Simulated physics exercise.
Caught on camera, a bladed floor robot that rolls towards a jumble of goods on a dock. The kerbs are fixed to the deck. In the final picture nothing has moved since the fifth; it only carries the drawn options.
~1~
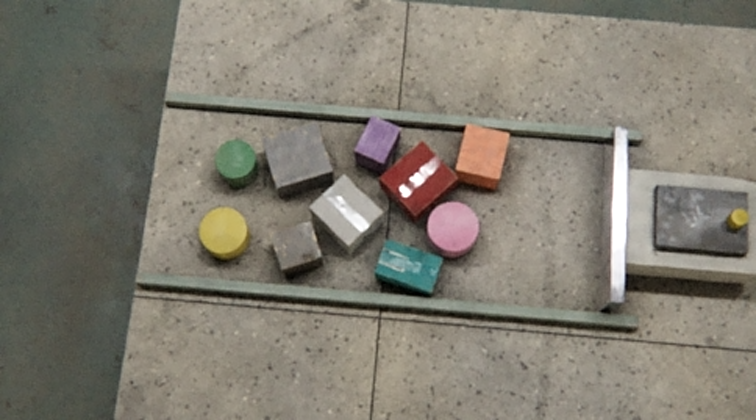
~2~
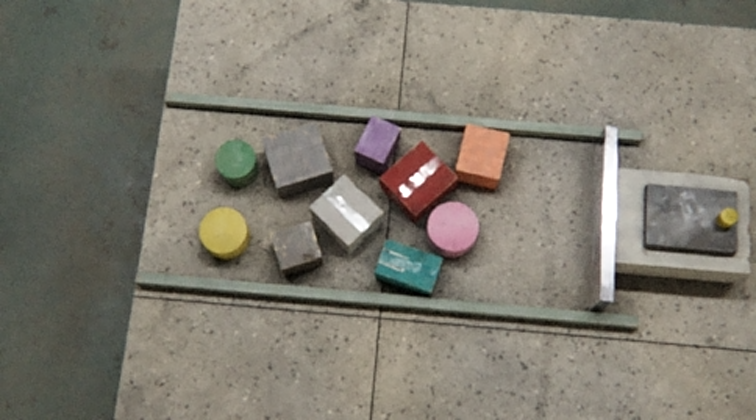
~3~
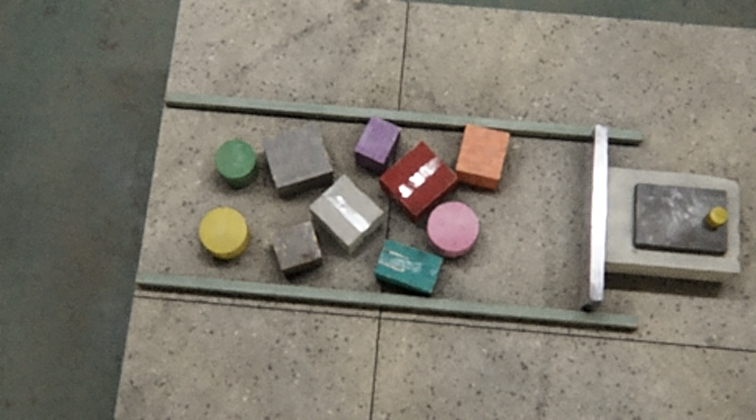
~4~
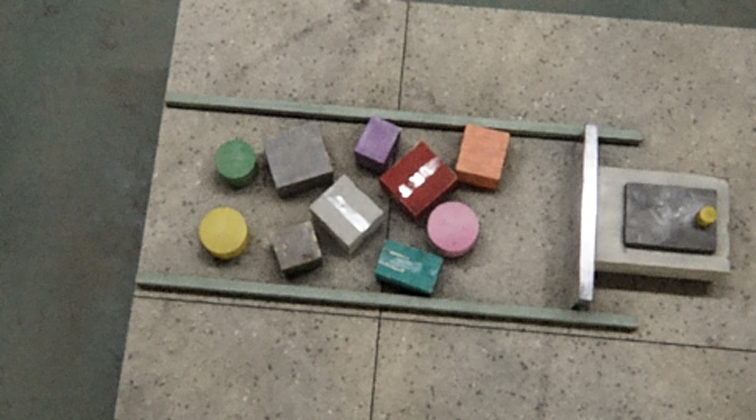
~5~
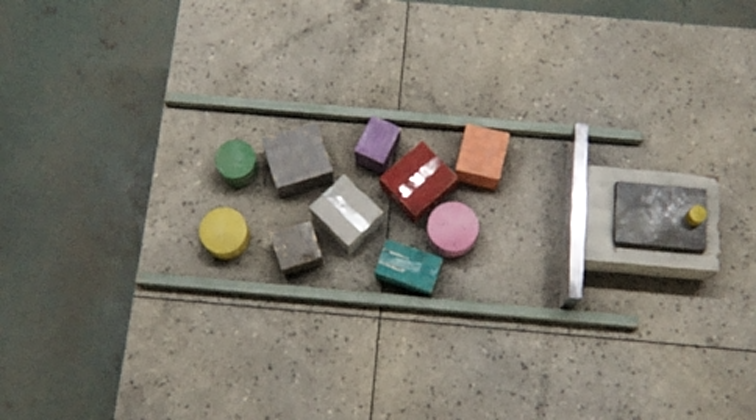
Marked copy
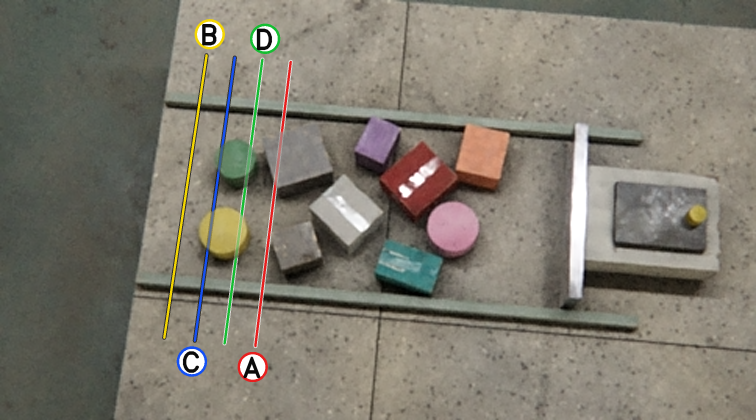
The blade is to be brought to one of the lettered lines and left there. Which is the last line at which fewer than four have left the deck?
It can go as far as A.
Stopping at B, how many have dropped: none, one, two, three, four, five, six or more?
Six or more.
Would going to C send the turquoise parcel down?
By then, no.
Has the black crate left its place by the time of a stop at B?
By then, yes.
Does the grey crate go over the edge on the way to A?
No.
On the marked copy, A at (274, 198); B at (186, 191); C at (216, 193); D at (244, 196).
With A. Early on, robot (542, 206); orange crate (441, 153); pink canister (432, 228).
Further on, robot (431, 197); green pail (202, 172); yellow canister (203, 218).
At the end, robot (347, 189); green pail over the edge; yellow canister over the edge; two fallen.
As for the rest, B drops seven; C drops five; D drops four.
